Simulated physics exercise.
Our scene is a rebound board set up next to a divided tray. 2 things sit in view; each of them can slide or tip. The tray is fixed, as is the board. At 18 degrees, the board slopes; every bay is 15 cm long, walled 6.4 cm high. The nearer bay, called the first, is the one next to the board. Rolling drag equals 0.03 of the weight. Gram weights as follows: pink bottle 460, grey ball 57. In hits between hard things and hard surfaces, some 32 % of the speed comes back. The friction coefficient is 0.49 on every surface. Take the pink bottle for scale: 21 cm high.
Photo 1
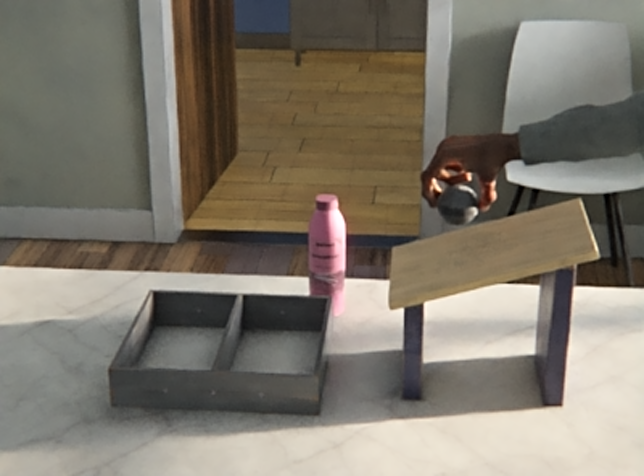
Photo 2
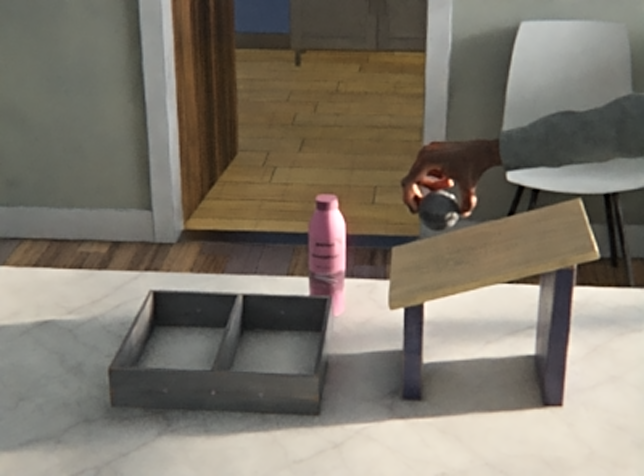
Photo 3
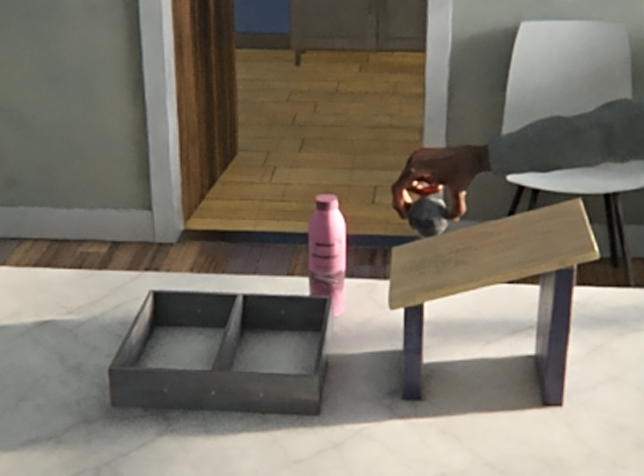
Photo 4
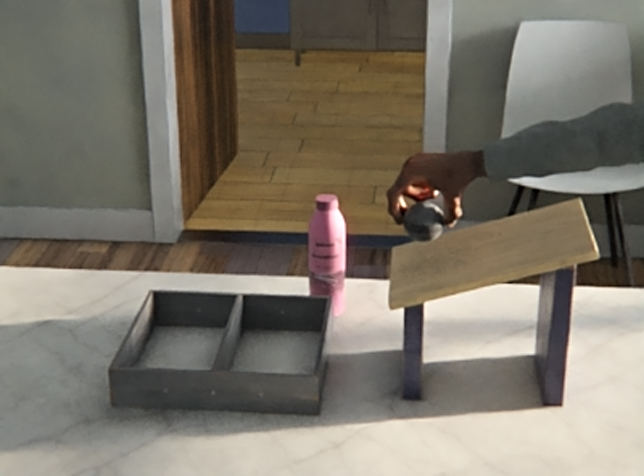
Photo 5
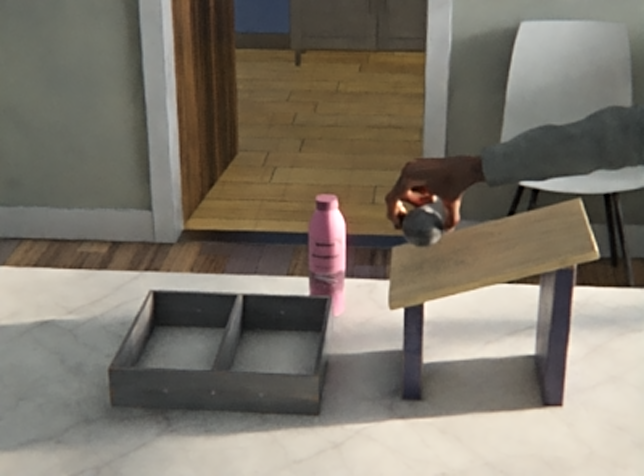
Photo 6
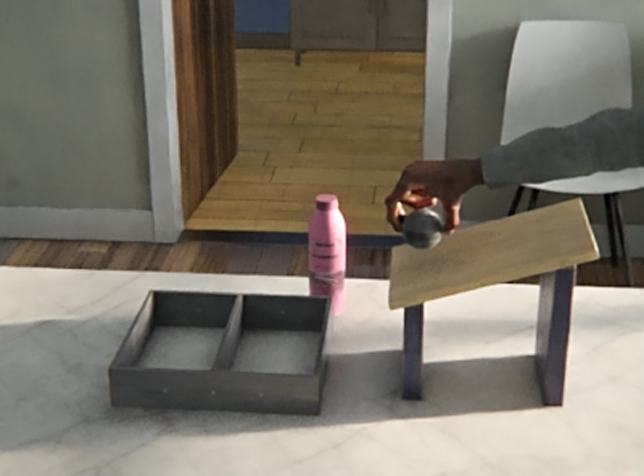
A hand in a grey sleeve holds a dark grey ball above a sloping wooden board on a pale marble tabletop, seen from slightly above by a still camera, with a doorway and white chair behind. The board rests on dark purple supports at right, a pink bottle stands near the middle, and a grey two-bay tray sits at left. The hand moves left, lowers the ball slightly toward the board's lower end, then barely moves.
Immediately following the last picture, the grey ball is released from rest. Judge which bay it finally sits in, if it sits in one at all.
It sits in neither bay.
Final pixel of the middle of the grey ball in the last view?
It finishes at roughly (375, 355).
Then, 0.30 s after the last picture, grey ball near (398, 252).
Then, 0.50 s after the last picture, grey ball near (342, 324).
Then, 0.60 s after the last picture, it is outside the bays; grey ball near (381, 356).
At rest, it is outside the bays; pink bottle in place, give or take 4 cm. Seen from the same camera at the end, grey ball near (375, 355).
